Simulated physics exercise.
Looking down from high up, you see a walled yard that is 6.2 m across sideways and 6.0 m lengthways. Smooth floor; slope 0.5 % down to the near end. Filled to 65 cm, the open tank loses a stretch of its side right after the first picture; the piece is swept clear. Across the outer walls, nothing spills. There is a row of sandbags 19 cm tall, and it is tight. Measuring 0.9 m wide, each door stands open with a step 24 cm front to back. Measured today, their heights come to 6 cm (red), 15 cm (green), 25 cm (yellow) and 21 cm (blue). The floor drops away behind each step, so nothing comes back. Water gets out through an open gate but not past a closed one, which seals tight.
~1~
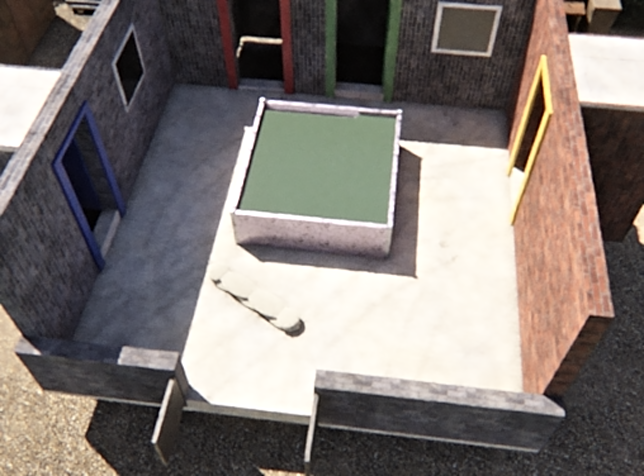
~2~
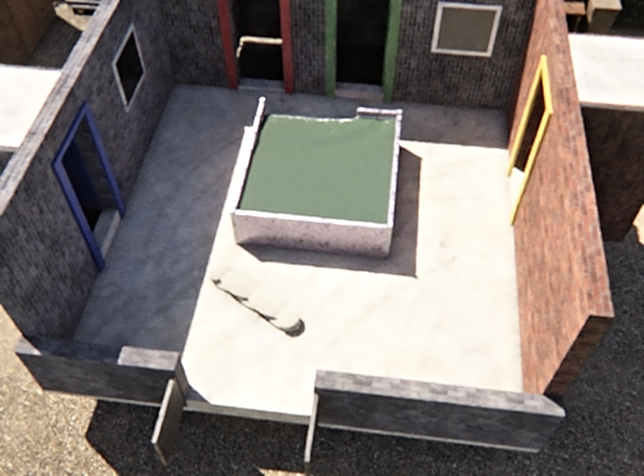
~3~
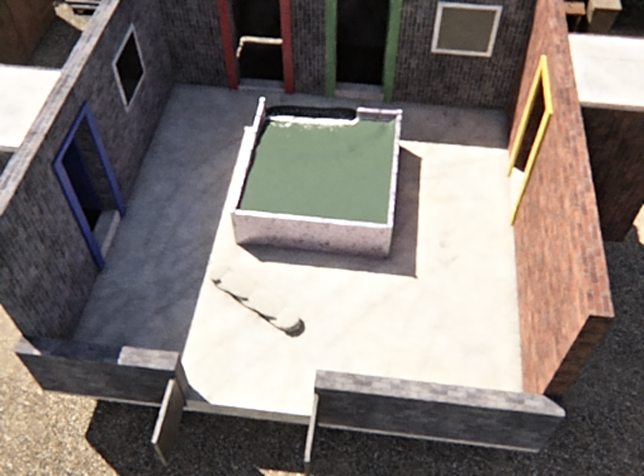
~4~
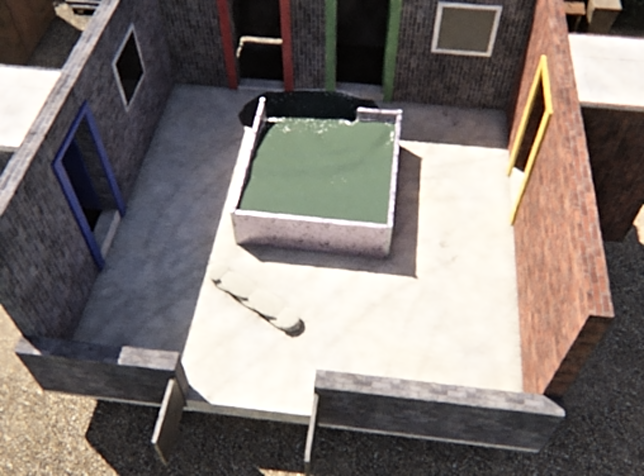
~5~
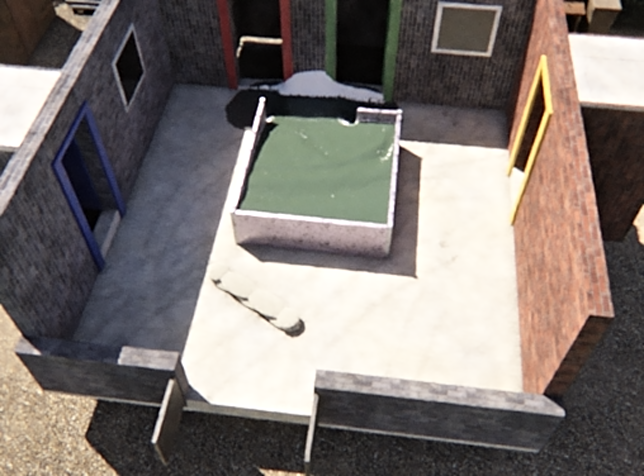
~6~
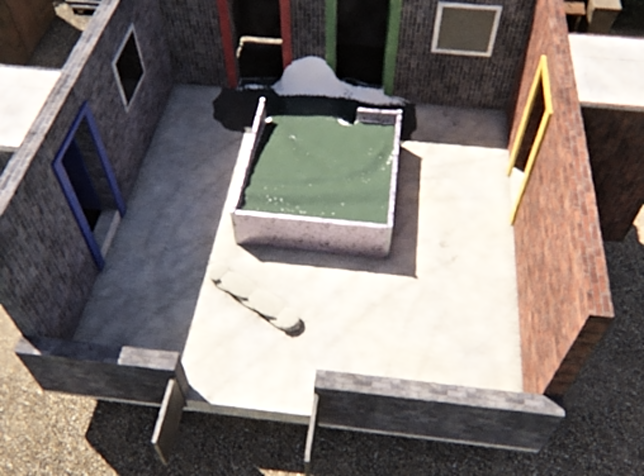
A walled yard with a pale smooth floor is seen from high above by a still camera, with a blue-framed doorway on the left, red and green ones at the back, and a yellow one in the brick wall on the right. In the middle stands a pale-walled open tank of flat green liquid. Part of its far side disappears, the surface ripples, and liquid pours through the gap, spreading in a dark, partly shiny patch towards the back doorways.
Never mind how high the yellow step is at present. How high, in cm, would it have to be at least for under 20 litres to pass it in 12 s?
At least about 7.5 cm.
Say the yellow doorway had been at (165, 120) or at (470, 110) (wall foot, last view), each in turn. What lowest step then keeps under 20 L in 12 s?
About 26 cm for the first and 11.0 cm for the second.
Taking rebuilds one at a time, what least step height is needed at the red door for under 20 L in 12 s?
At red, about 34 cm.
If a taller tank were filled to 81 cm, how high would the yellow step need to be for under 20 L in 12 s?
I'd go with near 9.0 cm then.
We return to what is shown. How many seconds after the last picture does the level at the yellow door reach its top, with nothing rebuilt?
Around 2.8 s, give or take.
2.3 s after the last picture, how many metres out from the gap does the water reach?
The front is some 4.2 m out.
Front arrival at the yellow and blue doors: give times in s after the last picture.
Yellow 1.6 s, blue 2.0 s.
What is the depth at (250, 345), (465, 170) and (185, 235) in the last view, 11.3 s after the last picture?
Depth: About 6, 4, 8 cm.
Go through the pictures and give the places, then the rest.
In the first picture, the open tank at (321, 163) is whole and still, 65 cm deep; the yellow door at (526, 153) is dry.
In the second picture, the front is at a hidden place, 0.3 m from the gap on the far side; 0.4 m2 of floor is wet, 65 cm left at the back.
In the third picture, the front is at a hidden place, 0.7 m from the gap on the far side; 1.2 m2 of floor is wet, 65 cm left at the back.
In the fourth picture, the gap is on the far side, the front 1.1 m out at (365, 100); the back of the open tank holds 65 cm.
In the fifth picture, the front is at (271, 82), 1.4 m from the gap on the far side; 3.1 m2 of floor is wet, 65 cm left at the back.
In the sixth picture, the front is at (242, 81), 1.5 m from the gap on the far side; 3.4 m2 of floor is wet, 63 cm left at the back; the yellow door at (526, 153), 3.6 m from the gap, is still 2.2 m from the nearest water.
Then, 0.7 s after the last picture water covers 15 % of the floor, deepest (50 cm) near (306, 102); it has not reached the yellow door.
Then, 2.3 s after the last picture water covers 40 % of the floor, deepest (38 cm) near (184, 86); 13 cm at the yellow door, 0 litres in over its 25 cm step.
Then, 11.3 s after the last picture water covers 95 % of the floor, deepest (10 cm) near (62, 368); 5 cm at the yellow door, 0 litres in over its 25 cm step.
At the yellow door as built, the water peaked near 13 cm, 2.7 s after the last picture.
Run again over the same 12 s with other heights there, 26 litres in over 7 cm, 9 litres over 9.5 cm. The limit of 20 litres is kept from about 7.5 cm up.
